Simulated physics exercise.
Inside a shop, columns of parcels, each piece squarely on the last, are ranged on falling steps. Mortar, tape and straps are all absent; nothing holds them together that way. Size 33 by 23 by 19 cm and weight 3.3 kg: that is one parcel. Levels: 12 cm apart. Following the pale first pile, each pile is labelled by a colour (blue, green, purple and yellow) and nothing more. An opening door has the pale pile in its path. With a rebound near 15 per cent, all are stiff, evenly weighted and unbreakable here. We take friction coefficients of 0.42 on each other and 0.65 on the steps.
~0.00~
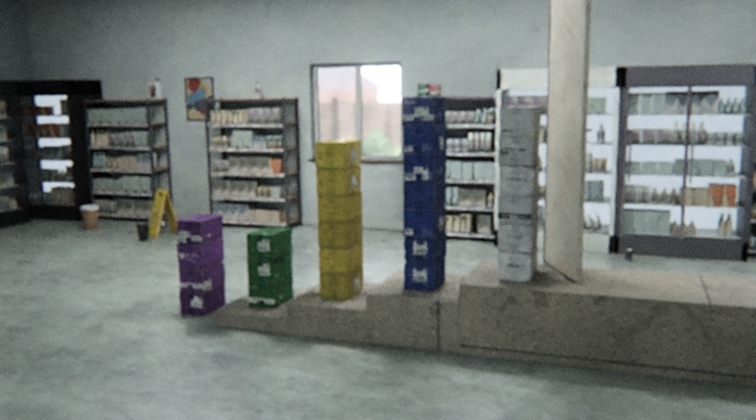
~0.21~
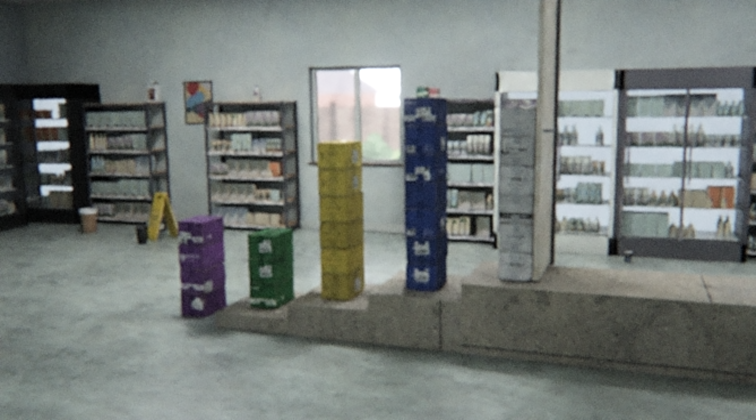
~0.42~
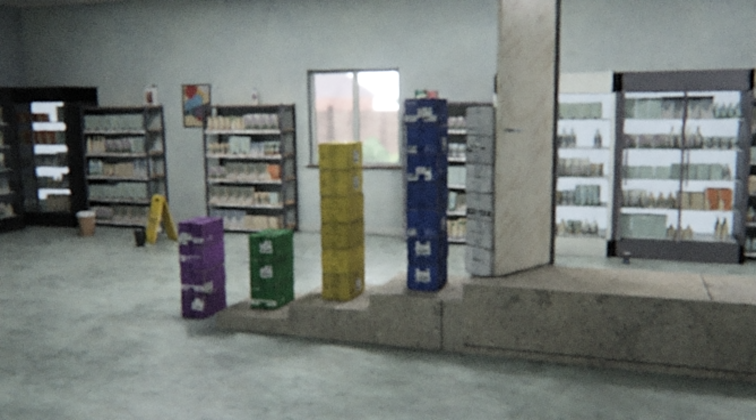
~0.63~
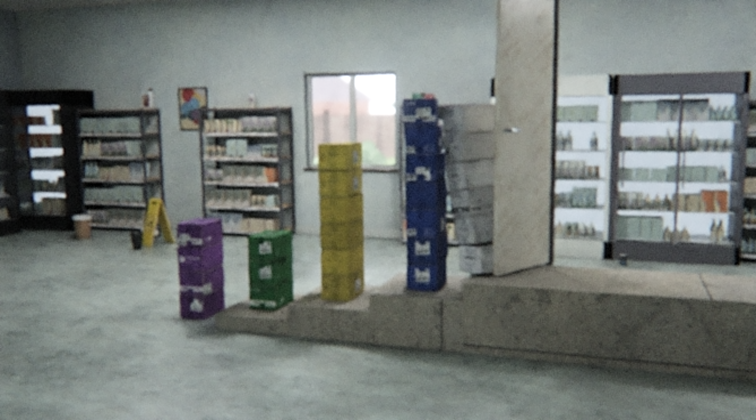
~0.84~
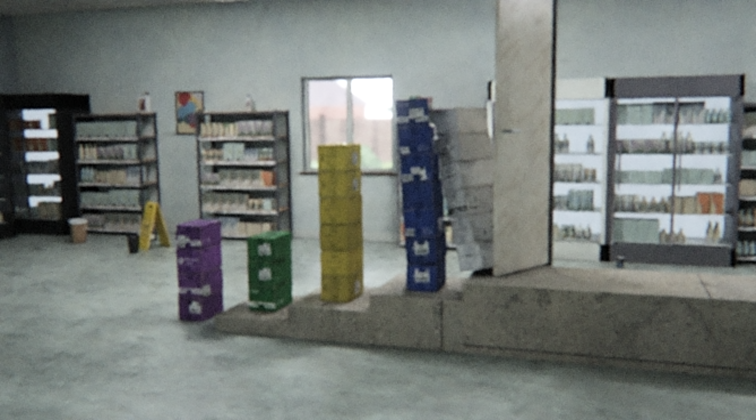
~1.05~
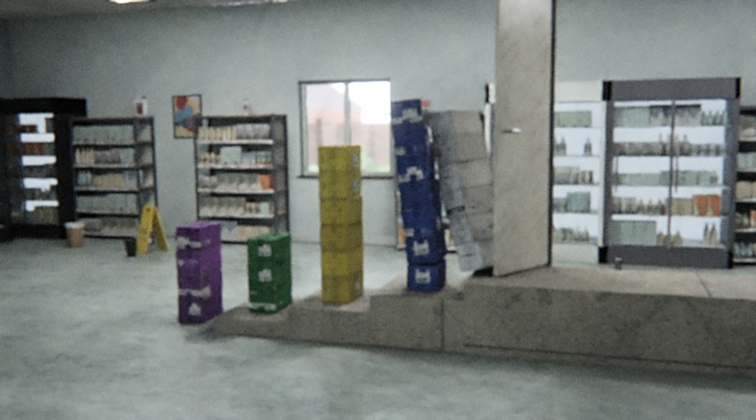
A door swung around on the top step and pushed into the tall pale stack of boxes, which leaned left against the blue stack until that tilted too, beside the yellow, green and purple ones.
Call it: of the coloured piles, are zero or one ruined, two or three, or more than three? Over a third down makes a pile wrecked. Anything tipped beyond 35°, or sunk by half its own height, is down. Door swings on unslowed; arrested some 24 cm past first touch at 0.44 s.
More than three.
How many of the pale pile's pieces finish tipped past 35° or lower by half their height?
In total, 6 of the pale pieces.
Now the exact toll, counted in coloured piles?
4.
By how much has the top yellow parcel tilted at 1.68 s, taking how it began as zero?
Tilt from start: Approx. 0 degrees.
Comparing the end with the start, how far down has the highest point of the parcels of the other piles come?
I make it close to 95 cm.
After 1.68 s, 6 of the pale pile down; none of the 20 other parcels down, 6 disturbed; top blue parcel 21° from how it stood.
After 2.16 s, 6 of the pale pile down; 6 of the 20 other parcels down; top blue parcel 14° from how it stood, 12 cm lower; top yellow parcel 13° from how it stood.
After 2.66 s, 6 of the pale pile down; 11 of the 20 other parcels down; top yellow parcel 52° from how it stood, 45 cm lower; top blue parcel 14° from how it stood, 61 cm lower.
After 3.28 s, 6 of the pale pile down; 14 of the 20 other parcels down; top purple parcel on its side; top yellow parcel on its side.
In the end (4.1 s), 6 of the pale pile down; 16 of the 20 other parcels down; top purple parcel upside down; top yellow parcel on its side. Wrecked, blue, green, purple and yellow. From the last view, middles, top purple parcel near (88, 303), top yellow parcel near (133, 295).
